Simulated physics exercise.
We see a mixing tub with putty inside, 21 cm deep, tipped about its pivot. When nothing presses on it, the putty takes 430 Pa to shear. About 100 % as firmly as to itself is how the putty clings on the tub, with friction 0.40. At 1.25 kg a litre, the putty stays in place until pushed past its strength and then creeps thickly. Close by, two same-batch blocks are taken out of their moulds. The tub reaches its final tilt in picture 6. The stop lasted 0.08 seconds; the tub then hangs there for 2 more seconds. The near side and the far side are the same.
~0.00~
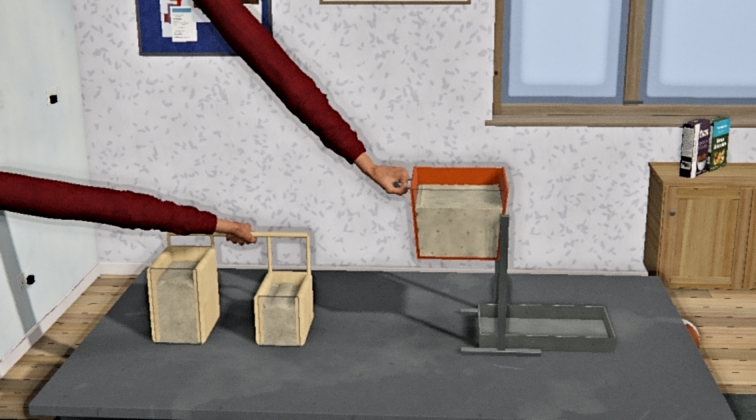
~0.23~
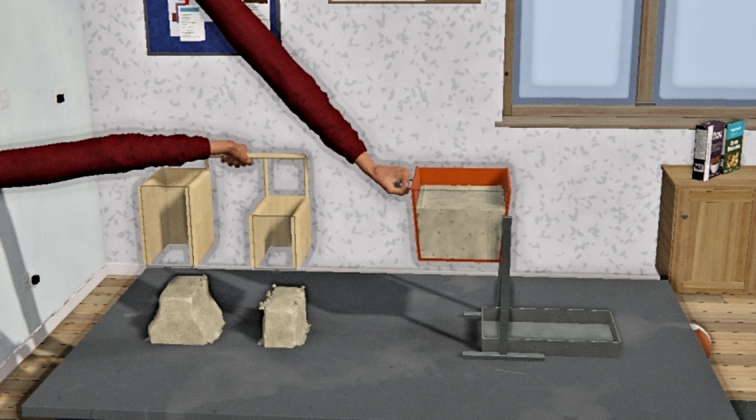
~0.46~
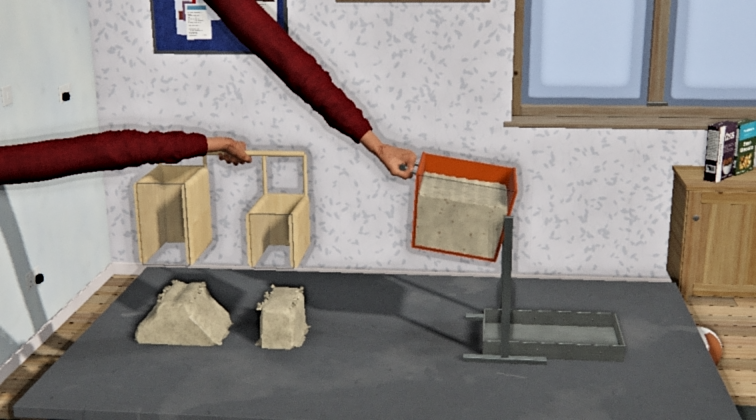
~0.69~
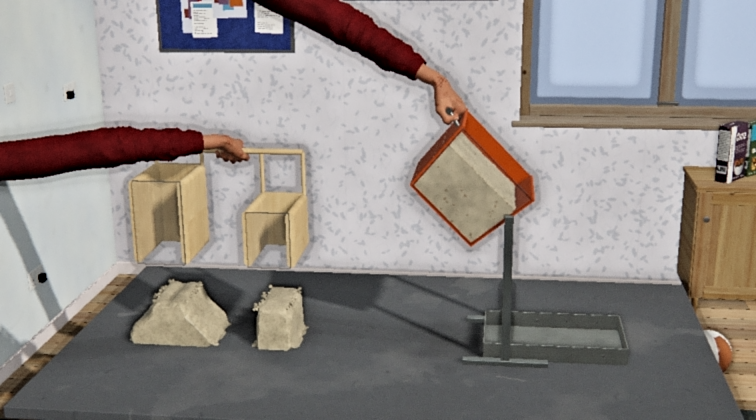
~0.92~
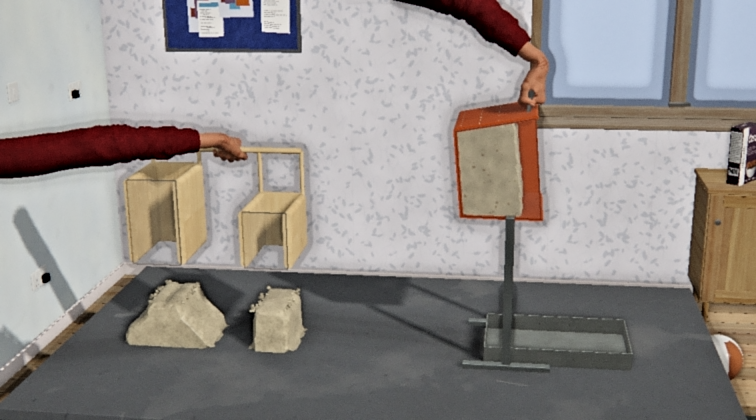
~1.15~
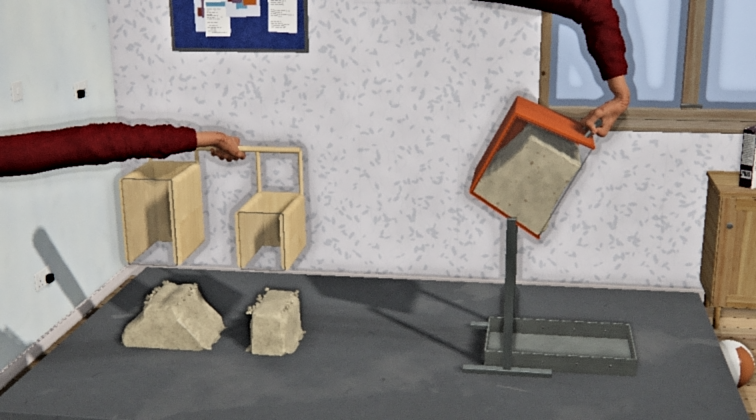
We see a hand lift two pale moulds off grey blocks on a table, the left block slumping lower and wider, while another hand tips an orange tub of putty steadily over to the right above a tray.
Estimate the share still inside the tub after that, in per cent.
I would say about 0 per cent.
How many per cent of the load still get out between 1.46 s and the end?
My estimate is near 0 in a hundred.
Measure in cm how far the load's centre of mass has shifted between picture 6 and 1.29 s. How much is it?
Shift: Roughly 15 cm.
After 1.29 s, the tub is at 118 degrees and holds 33 %.
After 1.46 s, the tub is at 118 degrees and holds 0 %.
After 1.63 s, the tub is at 118 degrees and holds 0 %.
After 1.80 s, the tub is at 118 degrees and holds 0 %.
After 3.15 s, at the end, the tub is at 118 degrees and holds 0 %.
